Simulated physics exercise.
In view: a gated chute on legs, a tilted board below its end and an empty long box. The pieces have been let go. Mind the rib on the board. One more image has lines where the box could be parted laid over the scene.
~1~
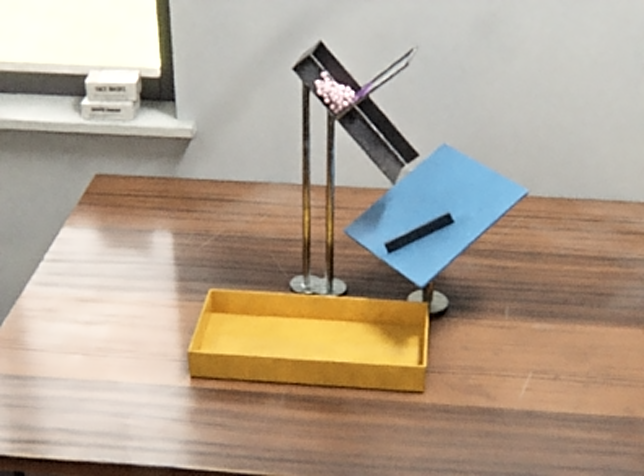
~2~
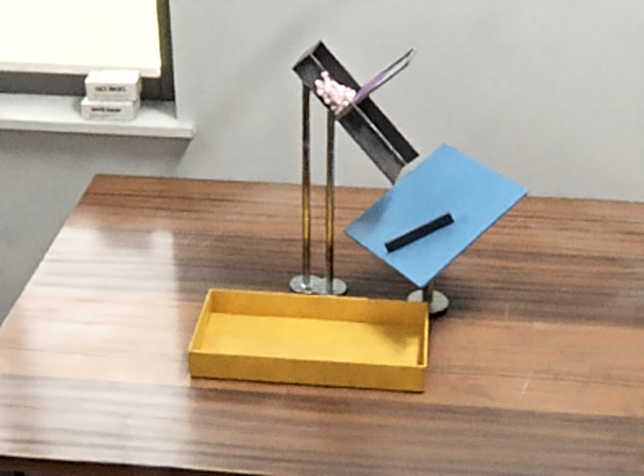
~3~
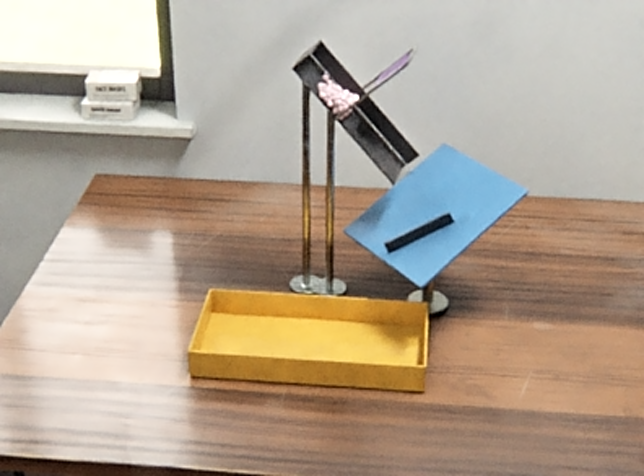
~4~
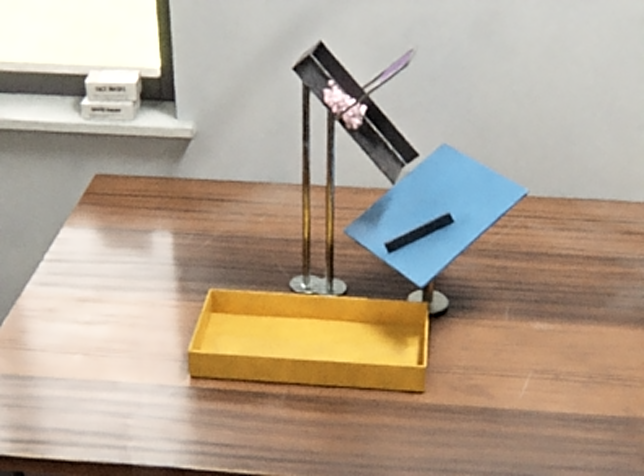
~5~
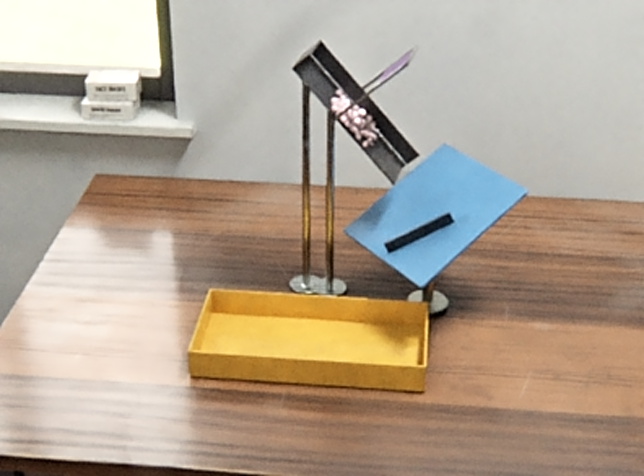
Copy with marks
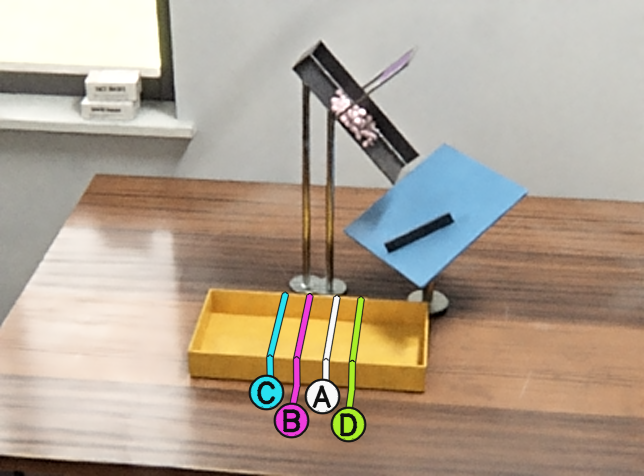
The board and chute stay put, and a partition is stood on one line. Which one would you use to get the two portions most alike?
The answer is line A.
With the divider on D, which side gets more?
Left.
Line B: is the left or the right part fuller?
Right.
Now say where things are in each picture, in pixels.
The first picture shows load behind the gate at (336, 96), sugar pearls; lip of the chute at (398, 177), sloping fairly steeply.
The second picture shows middle of the board at (433, 211), tilted gently; middle of its low edge at (380, 257); of its high edge at (484, 165).
The third picture shows front corners of the box at (189, 351) and (425, 366), empty; front of the load at (347, 114).
The fourth picture shows middle of the load at (345, 107); its front at (359, 124), about a quarter of the way to the lip; rib from (450, 212) to (384, 244).
The fifth picture shows middle of the load at (352, 119); its front at (371, 143), about half of the way to the lip.
On the marked copy, line A crosses the front rim at (326, 360); line B crosses the front rim at (296, 358); line C crosses the front rim at (270, 356); line D crosses the front rim at (352, 362).
With A, of what is caught, about two thirds on the left of the divider, about a third on the right.
With B, of what is caught, a small part on the left of the divider, nearly all on the right.
With C, of what is caught, about a quarter on the left of the divider, most on the right.
With D, of what is caught, nearly all on the left of the divider, a stray few on the right.
